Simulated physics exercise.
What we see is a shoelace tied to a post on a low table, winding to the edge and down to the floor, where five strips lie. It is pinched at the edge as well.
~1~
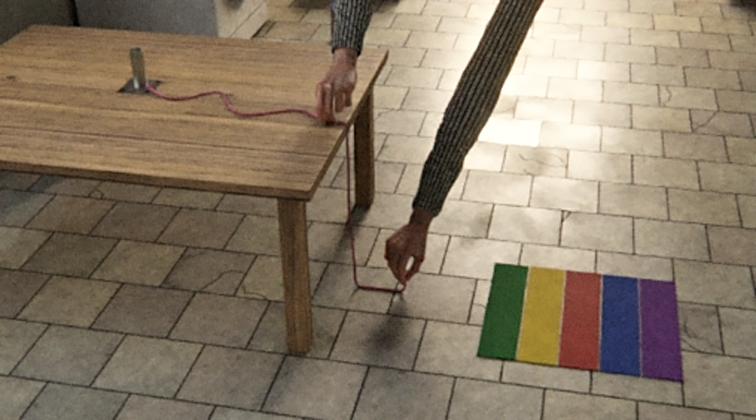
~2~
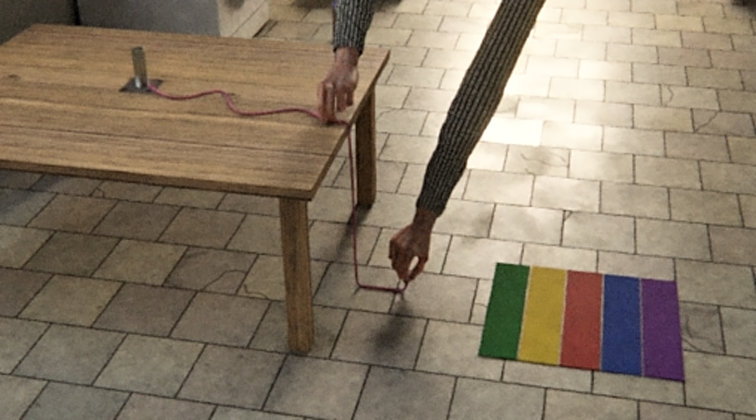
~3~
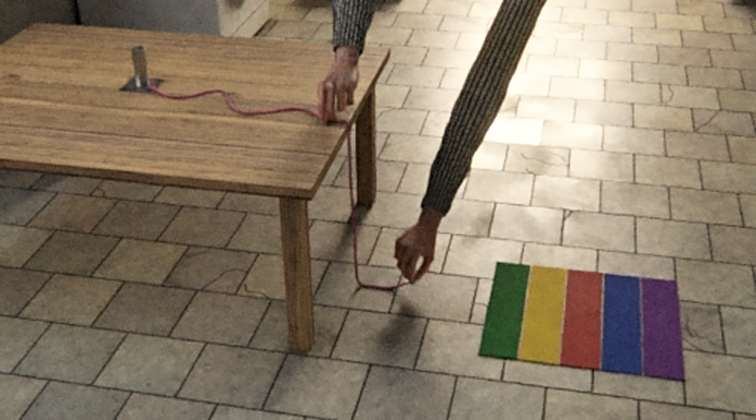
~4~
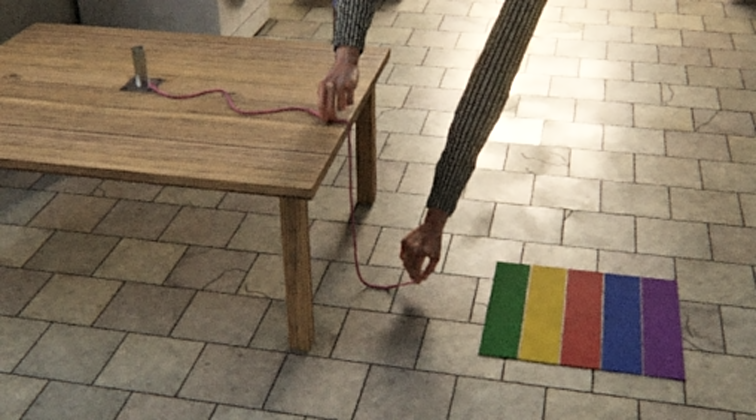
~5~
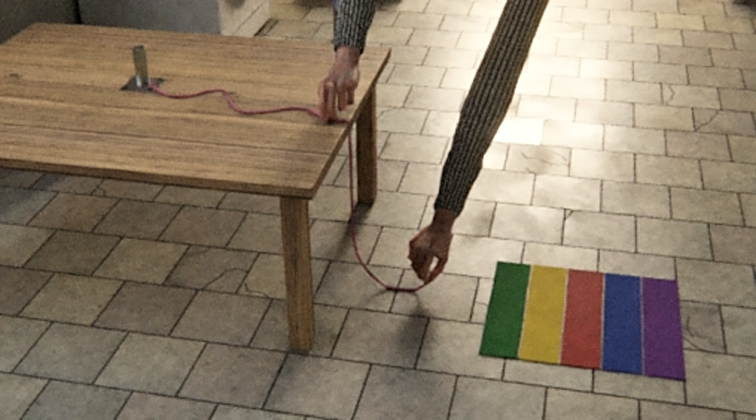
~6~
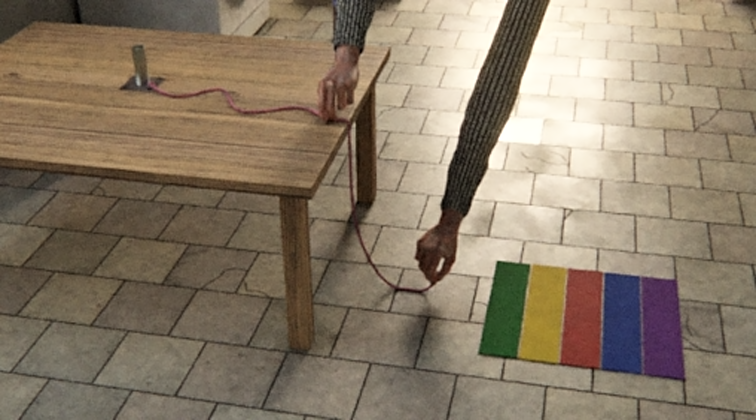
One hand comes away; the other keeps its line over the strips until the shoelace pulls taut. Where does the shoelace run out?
Over red.
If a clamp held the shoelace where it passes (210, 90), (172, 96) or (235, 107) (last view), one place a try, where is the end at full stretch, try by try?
In that order: (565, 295), (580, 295) and (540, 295).
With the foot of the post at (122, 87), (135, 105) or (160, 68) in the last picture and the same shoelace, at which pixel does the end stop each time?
In that order: (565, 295), (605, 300) and (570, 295).
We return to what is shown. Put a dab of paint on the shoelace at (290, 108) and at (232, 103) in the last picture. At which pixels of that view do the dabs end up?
At (328, 115), then (263, 103).
Early on, end near (528, 291); over yellow.
Midway, end near (564, 295); over yellow.
At the end of the slack, end near (585, 298); over red. The end stops over the red strip.
